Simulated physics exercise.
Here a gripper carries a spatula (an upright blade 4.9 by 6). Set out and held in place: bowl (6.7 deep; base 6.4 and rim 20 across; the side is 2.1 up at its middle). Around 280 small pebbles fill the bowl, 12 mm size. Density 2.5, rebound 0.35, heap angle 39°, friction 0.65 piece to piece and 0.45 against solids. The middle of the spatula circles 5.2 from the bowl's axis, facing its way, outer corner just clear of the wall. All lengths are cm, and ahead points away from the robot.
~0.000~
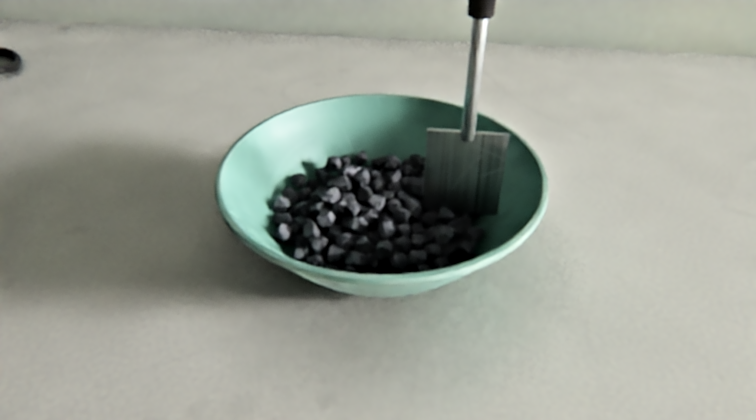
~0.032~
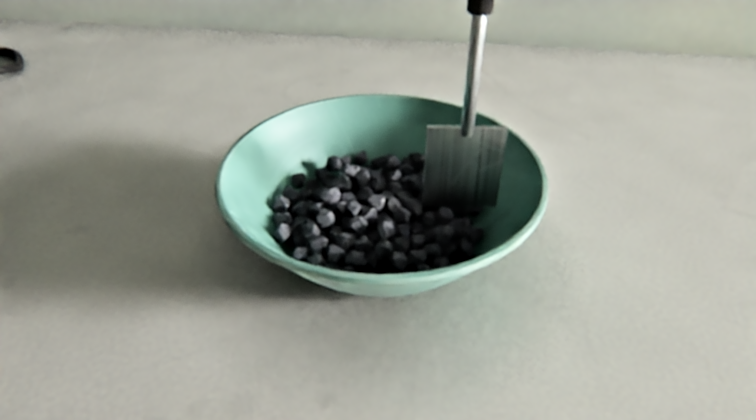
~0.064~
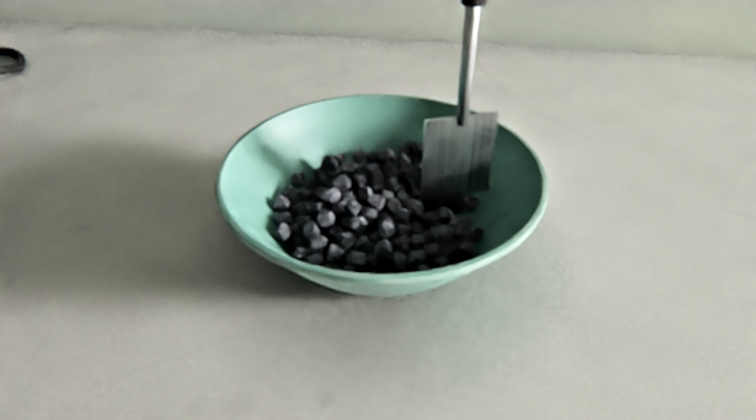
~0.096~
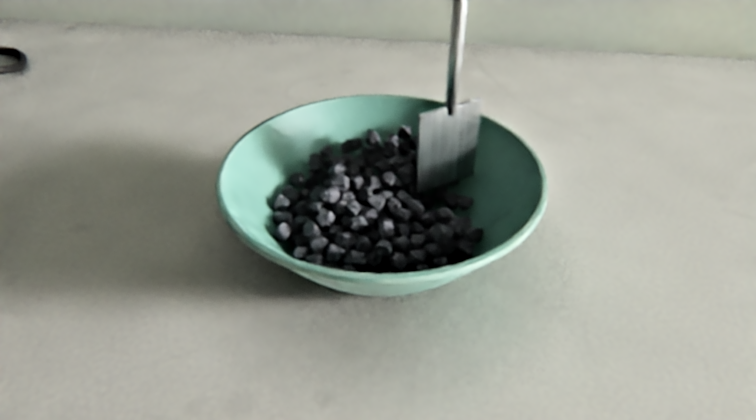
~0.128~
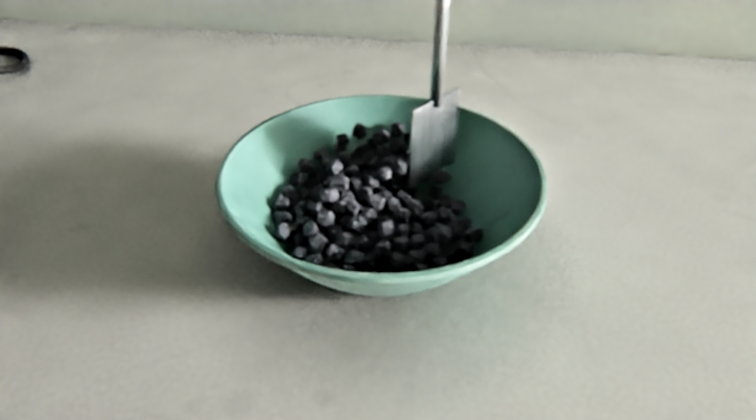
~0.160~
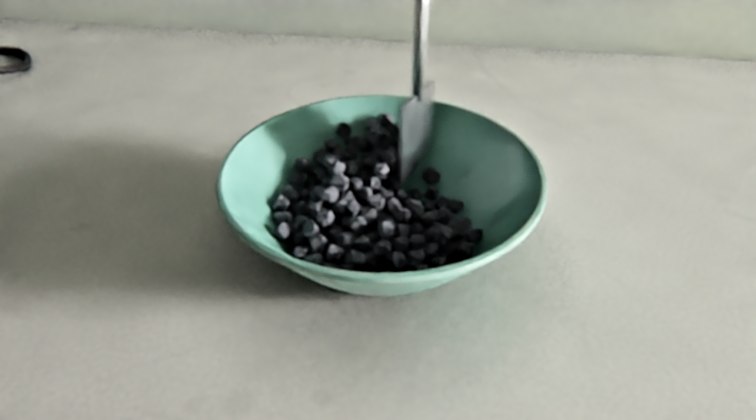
In a green bowl, a spatula sweeps leftward around the back, pushing dark pebbles along.
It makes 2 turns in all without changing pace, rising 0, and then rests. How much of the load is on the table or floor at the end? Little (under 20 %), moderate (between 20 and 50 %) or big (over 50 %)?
Answer: Little; under 20 % of the small pebbles finish on the table or floor.
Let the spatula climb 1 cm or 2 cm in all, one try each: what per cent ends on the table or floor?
Some 10 and 5 per cent.
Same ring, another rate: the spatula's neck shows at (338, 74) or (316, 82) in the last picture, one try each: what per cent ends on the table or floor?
Some 30 and 35 per cent.
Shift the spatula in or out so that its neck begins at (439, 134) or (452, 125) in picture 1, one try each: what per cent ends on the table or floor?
About 5 and 15 per cent.
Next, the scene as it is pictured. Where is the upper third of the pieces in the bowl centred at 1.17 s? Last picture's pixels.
At about (337, 239).
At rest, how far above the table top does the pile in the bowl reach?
About 6.5 cm.
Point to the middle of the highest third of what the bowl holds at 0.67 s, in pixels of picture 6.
Near (461, 219).
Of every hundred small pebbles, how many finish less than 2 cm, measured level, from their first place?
Some 45 per cent.
By 0.67 s, 326° round, highest piece 9 above the table; 267 in the bowl, 3 on the table or floor, 6 in flight or on the tool.
By 1.17 s, 222° round, highest piece 8 above the table; 257 in the bowl, 17 on the table or floor, 2 in flight or on the tool.
By 1.63 s, 0° round, highest piece 7 above the table; 248 in the bowl, 28 on the table or floor.
By 2.33 s, 0° round, highest piece 7 above the table; 248 in the bowl, 28 on the table or floor.
Final count, 248 in the bowl, 28 on the table or floor. That is 10 % on the table or floor.
